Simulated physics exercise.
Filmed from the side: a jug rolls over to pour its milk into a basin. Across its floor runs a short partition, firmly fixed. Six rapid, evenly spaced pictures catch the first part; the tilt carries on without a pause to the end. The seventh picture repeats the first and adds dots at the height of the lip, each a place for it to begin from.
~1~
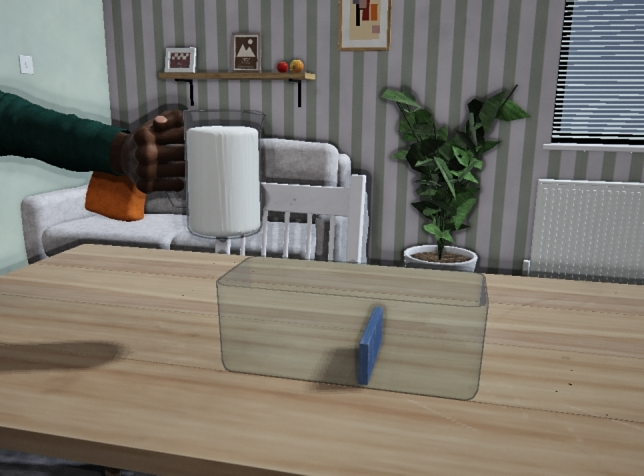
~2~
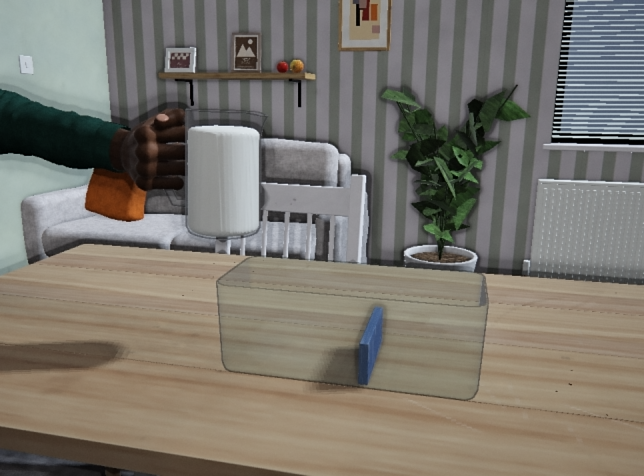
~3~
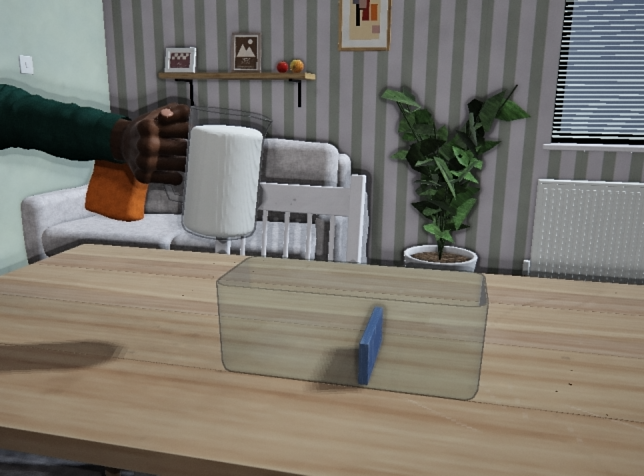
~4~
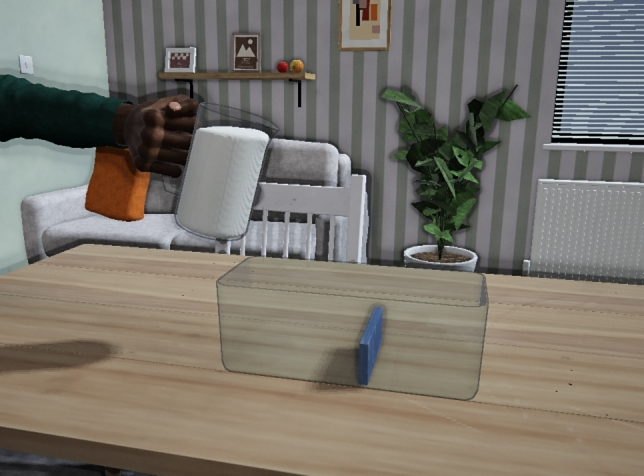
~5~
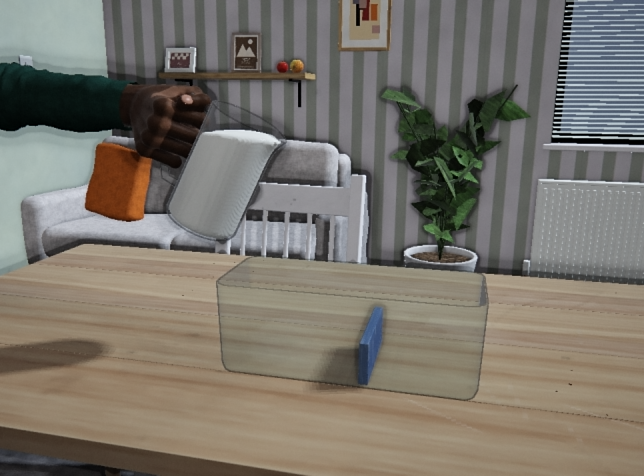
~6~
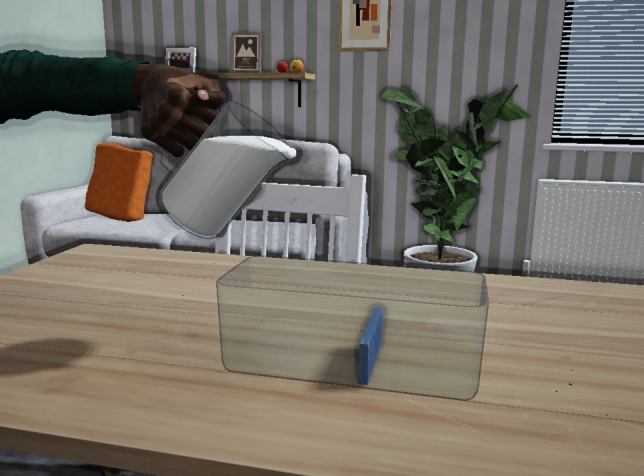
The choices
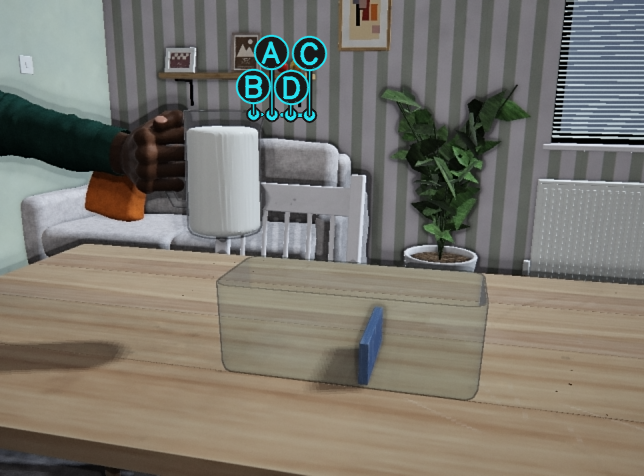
The clip shows a hand holding a clear jug of milk above a wooden table with a transparent basin containing a short blue partition; the jug starts upright, then tilts steadily to the right until milk reaches its lip.
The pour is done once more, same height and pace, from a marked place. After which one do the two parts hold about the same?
I would pick spot C.
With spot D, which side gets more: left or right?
The left one.
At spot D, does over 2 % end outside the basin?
Yes, it does.
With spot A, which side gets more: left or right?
The left side.
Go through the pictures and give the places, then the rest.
Upright, lip at (264, 114); basin from (223, 367) to (478, 398); top of the wall at (372, 324); nothing has left yet.
Upright, lip at (265, 116); nothing has left yet.
Tipped about 7°, lip at (270, 120); nothing has left yet.
Tipped about 16°, lip at (277, 129); nothing has left yet.
Tipped about 27°, lip at (285, 141); nothing has left yet.
Tipped about 40°, lip at (290, 158); milk is over the lip, down to (290, 158).
On the marked copy, A at (272, 114); B at (253, 114); C at (309, 115); D at (290, 115).
With A, about 92 % ends left of the wall and 4 % right of it; 5 % is lost outside.
With B, about 92 % ends left of the wall and 6 % right of it.
With C, about 52 % ends left of the wall and 47 % right of it.
With D, about 81 % ends left of the wall and 10 % right of it; 9 % is lost outside.
